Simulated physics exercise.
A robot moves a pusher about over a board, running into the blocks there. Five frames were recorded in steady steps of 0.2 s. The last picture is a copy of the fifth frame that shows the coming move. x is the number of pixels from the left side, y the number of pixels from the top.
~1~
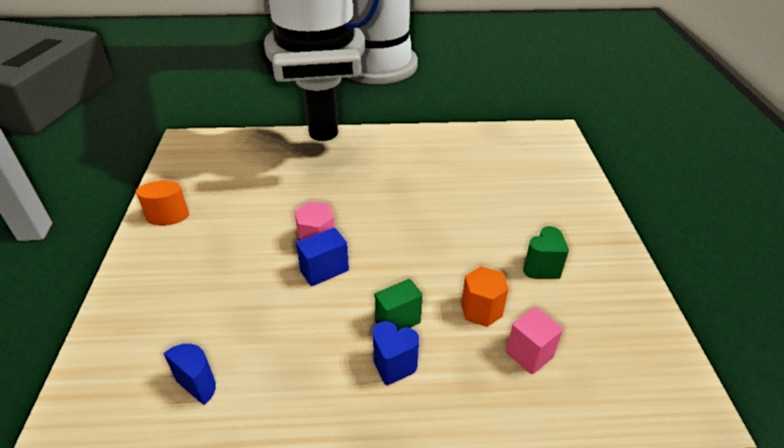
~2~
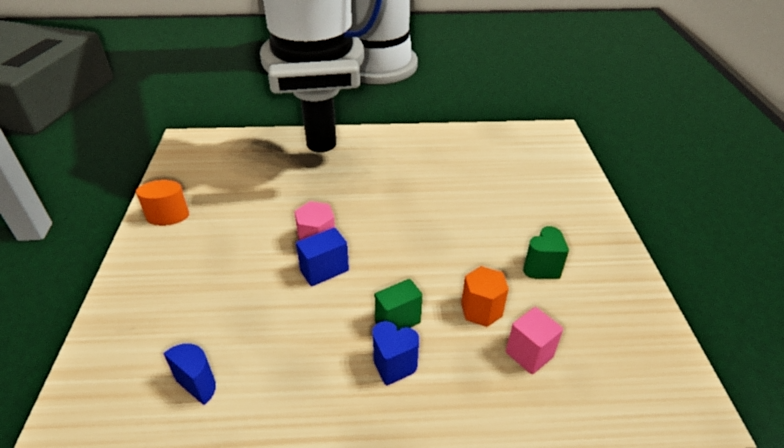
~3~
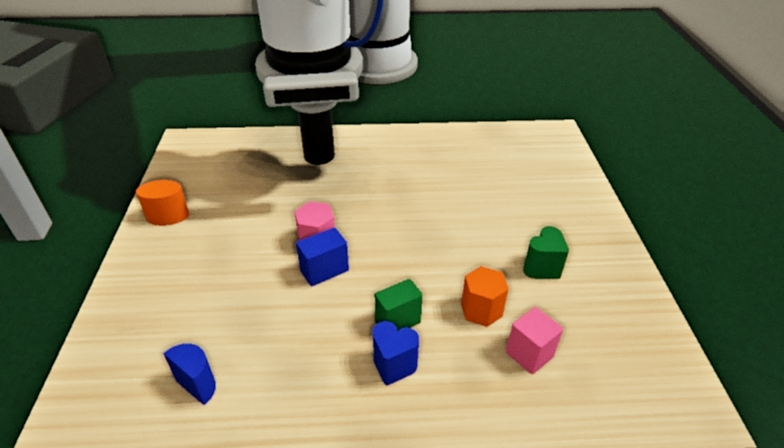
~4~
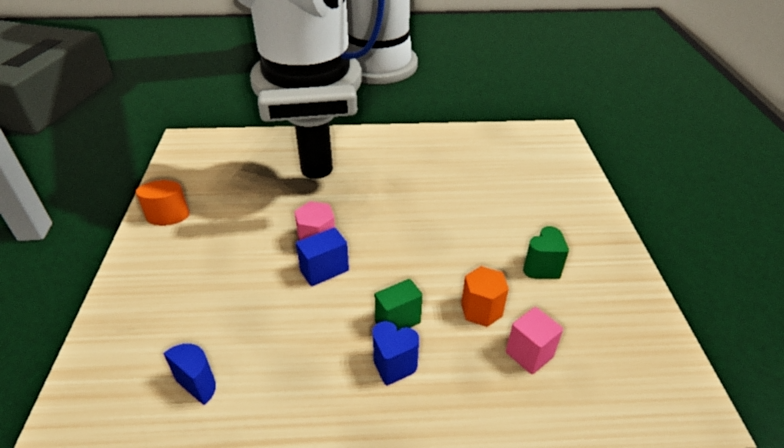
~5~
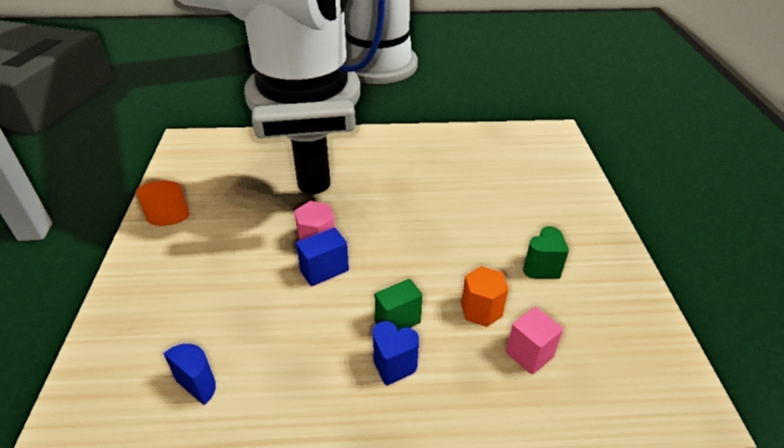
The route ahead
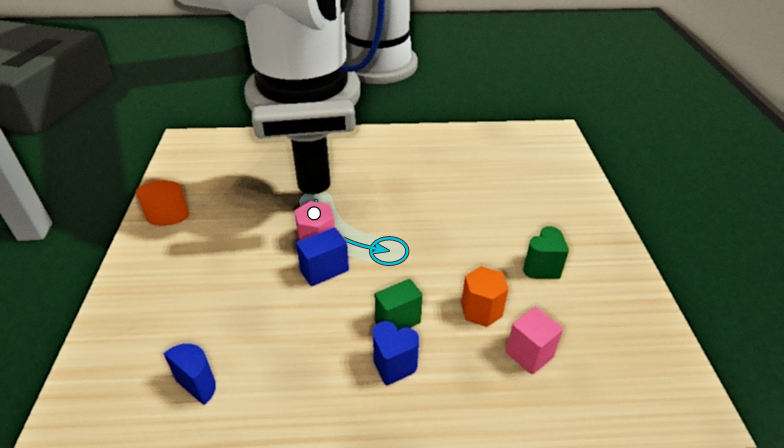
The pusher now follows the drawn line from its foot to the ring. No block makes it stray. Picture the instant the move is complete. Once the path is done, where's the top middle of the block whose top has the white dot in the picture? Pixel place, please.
I'd say the block whose top has the white dot ends with its top centre at (319, 232).
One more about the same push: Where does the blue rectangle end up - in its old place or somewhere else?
The block you're asking about gets moved.
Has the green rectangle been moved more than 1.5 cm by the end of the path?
Answer: No.
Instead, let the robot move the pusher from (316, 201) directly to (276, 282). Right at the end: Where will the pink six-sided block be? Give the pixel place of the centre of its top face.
It sits at (310, 257).
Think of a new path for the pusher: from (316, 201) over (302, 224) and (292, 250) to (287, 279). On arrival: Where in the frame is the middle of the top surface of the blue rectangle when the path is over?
At the end it should sit near (353, 264).
Drawn move, from (316, 201) by way of (326, 224) and (351, 242) to (389, 251); the dot is on the pink six-sided block.
The first path, step by step. One third of the way, pusher (324, 207); pink six-sided block (315, 220).
Two thirds of the way, pusher (352, 226); pink six-sided block (319, 232), turned 20° clockwise; blue rectangle (324, 256).
At the end, pusher (389, 234); pink six-sided block (319, 232), turned 20° clockwise; blue rectangle (324, 256); green rectangle still.
